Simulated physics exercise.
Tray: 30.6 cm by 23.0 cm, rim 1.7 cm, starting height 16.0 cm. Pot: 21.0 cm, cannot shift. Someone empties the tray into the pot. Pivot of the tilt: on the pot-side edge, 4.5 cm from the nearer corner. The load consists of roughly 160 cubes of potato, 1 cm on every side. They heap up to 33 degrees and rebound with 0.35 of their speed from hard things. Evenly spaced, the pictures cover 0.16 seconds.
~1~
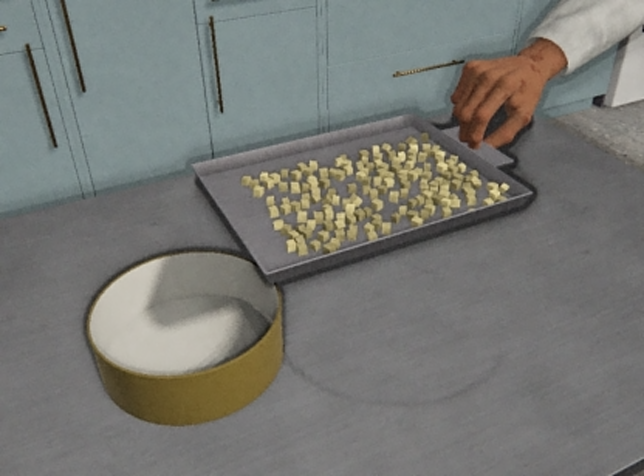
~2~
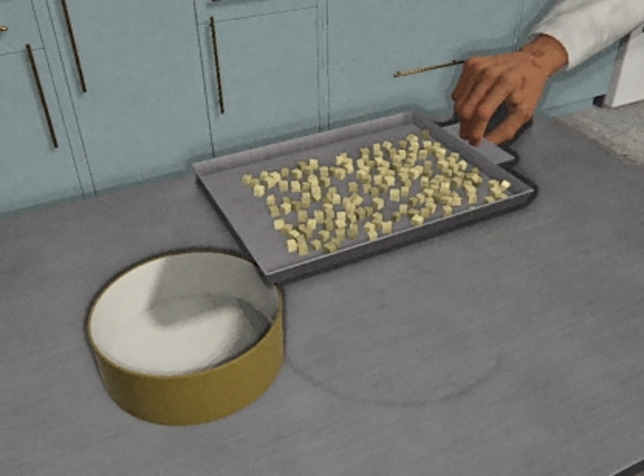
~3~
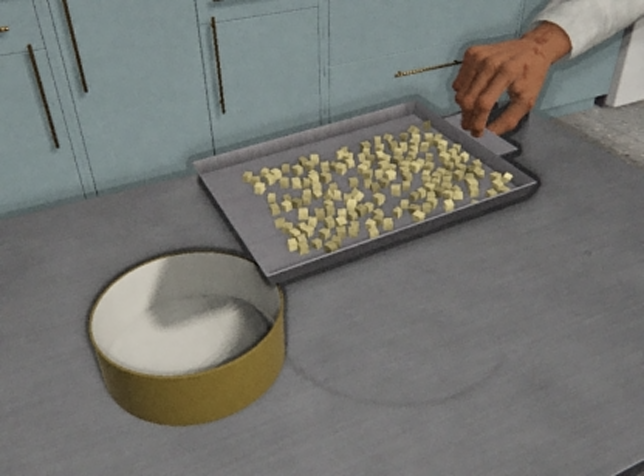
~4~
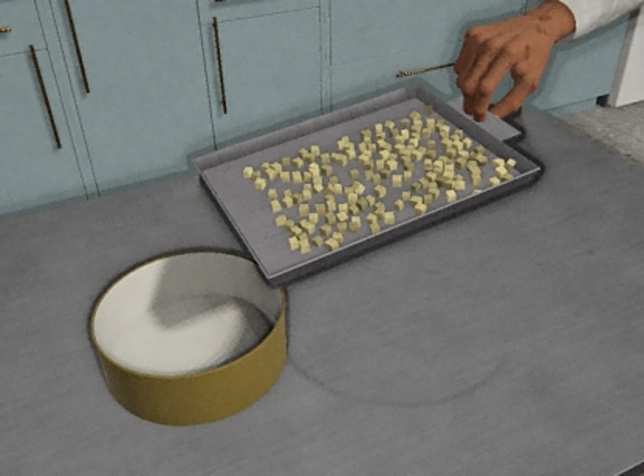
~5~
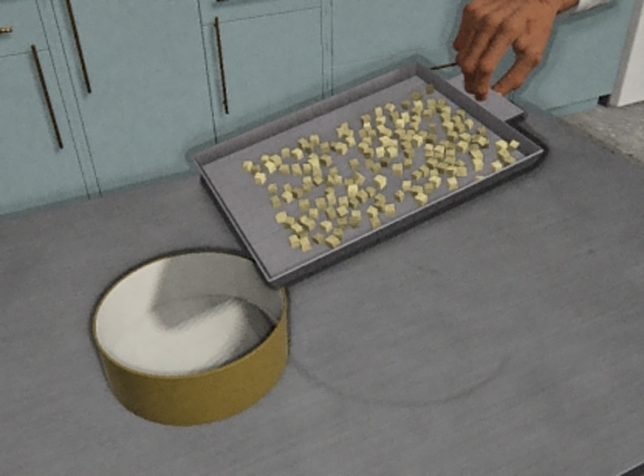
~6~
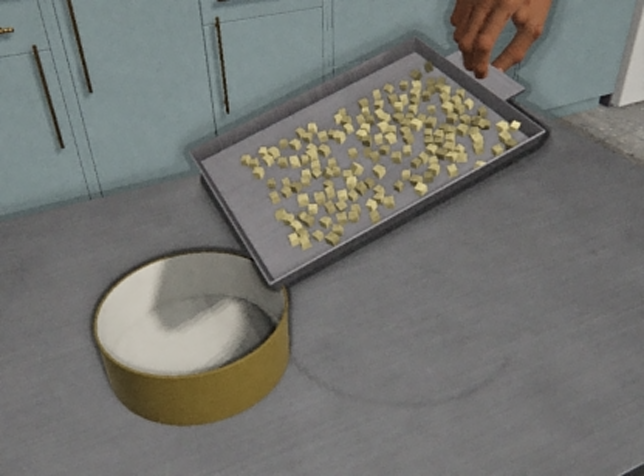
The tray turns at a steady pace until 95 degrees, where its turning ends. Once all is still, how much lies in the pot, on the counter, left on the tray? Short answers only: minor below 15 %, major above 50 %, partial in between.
Pot: Partial, counter: Major, tray: Minor.
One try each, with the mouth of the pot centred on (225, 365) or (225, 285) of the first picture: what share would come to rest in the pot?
In order, about 95 and about 5 per cent.
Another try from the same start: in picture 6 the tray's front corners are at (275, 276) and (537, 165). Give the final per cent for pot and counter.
Split: Pot = 5, counter = 95.
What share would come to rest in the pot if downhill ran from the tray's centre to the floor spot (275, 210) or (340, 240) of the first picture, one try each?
Roughly 90 % for the first direction, roughly 0 % for the second.
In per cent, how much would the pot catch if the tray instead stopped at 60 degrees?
It would be near 30 per cent.
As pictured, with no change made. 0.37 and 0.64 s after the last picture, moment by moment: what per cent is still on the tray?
Earlier moment 95, later moment 0.
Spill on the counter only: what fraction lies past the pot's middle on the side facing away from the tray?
About 80 per cent.
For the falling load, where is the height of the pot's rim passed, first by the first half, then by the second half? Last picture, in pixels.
It passes about (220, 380) first and (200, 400) afterwards.
Then, 0.22 s after the last picture, tilt 57 degrees; the tray holds 100 %, the pot 0 %.
Then, 0.37 s after the last picture, tilt 84 degrees; the tray holds 95 %, the pot 0 %.
Then, 0.64 s after the last picture, tilt 95 degrees; the tray holds 0 %, the pot 25 %.
In the end, pot 25 %, counter 75 %, tray 0 %.
